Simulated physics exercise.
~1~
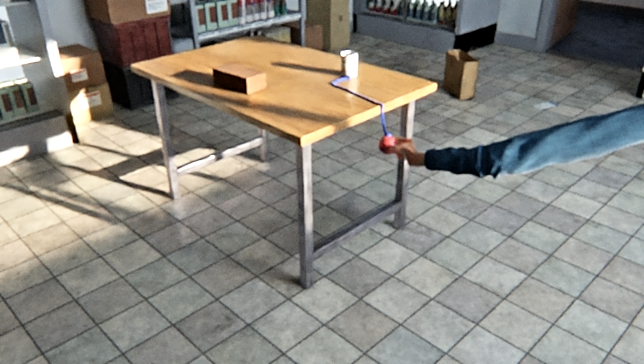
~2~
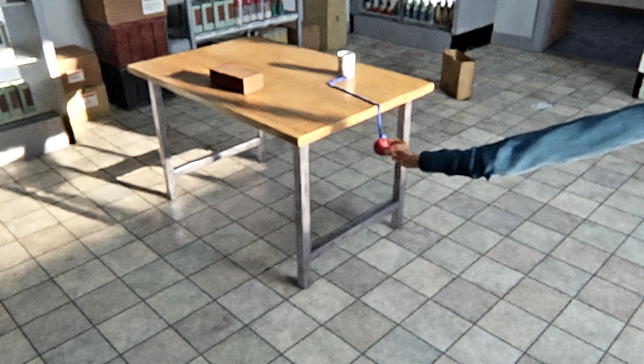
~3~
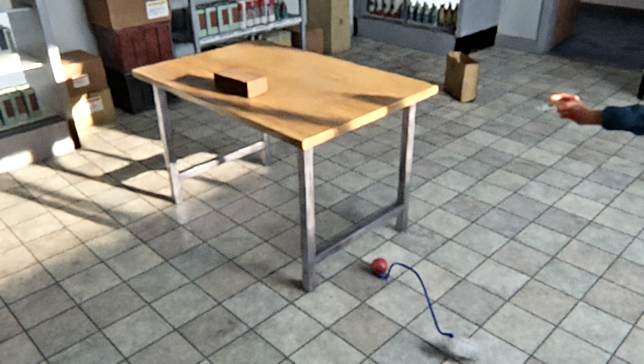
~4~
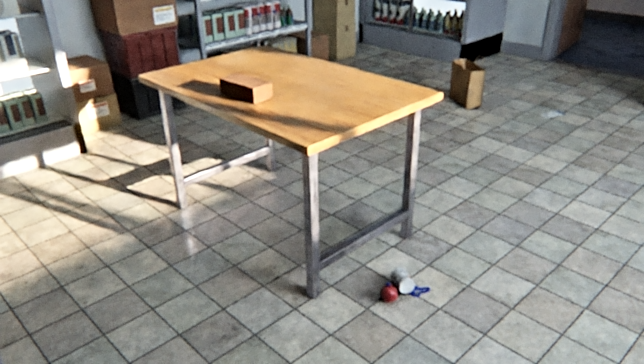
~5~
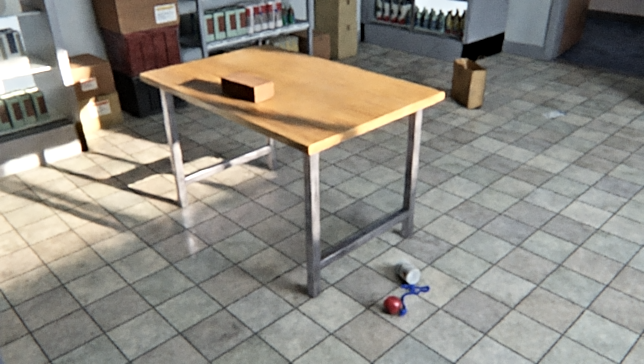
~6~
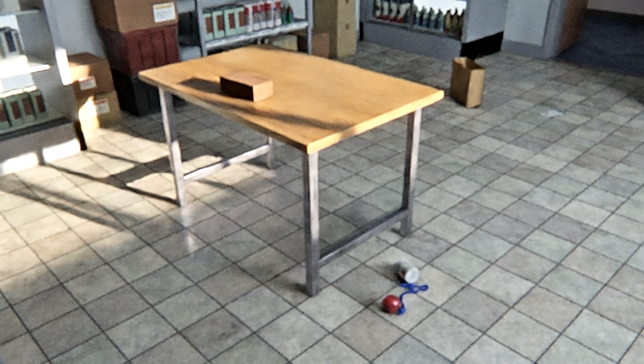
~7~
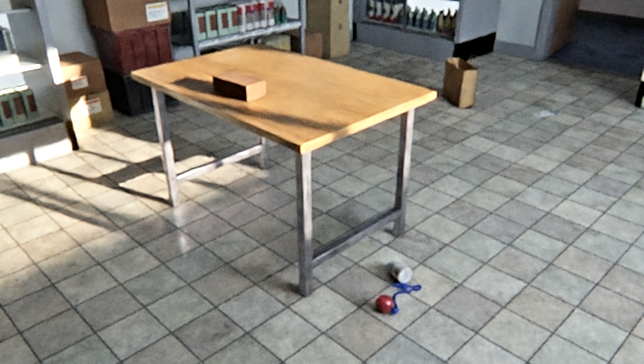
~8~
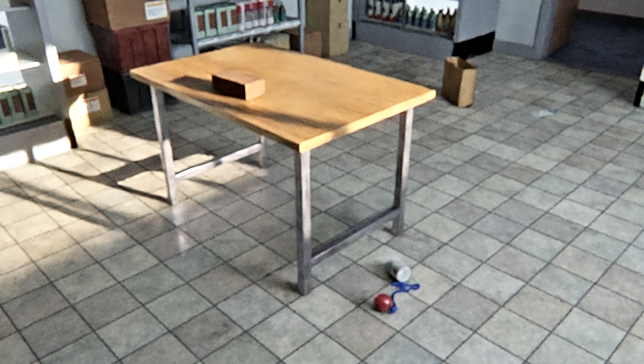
In a tiled room lined with shelves, a hand held a red apple on a blue cord beside a wooden table, then let go; the apple dropped, pulling the white cup down, and both ended up on the floor while the brick stayed put.
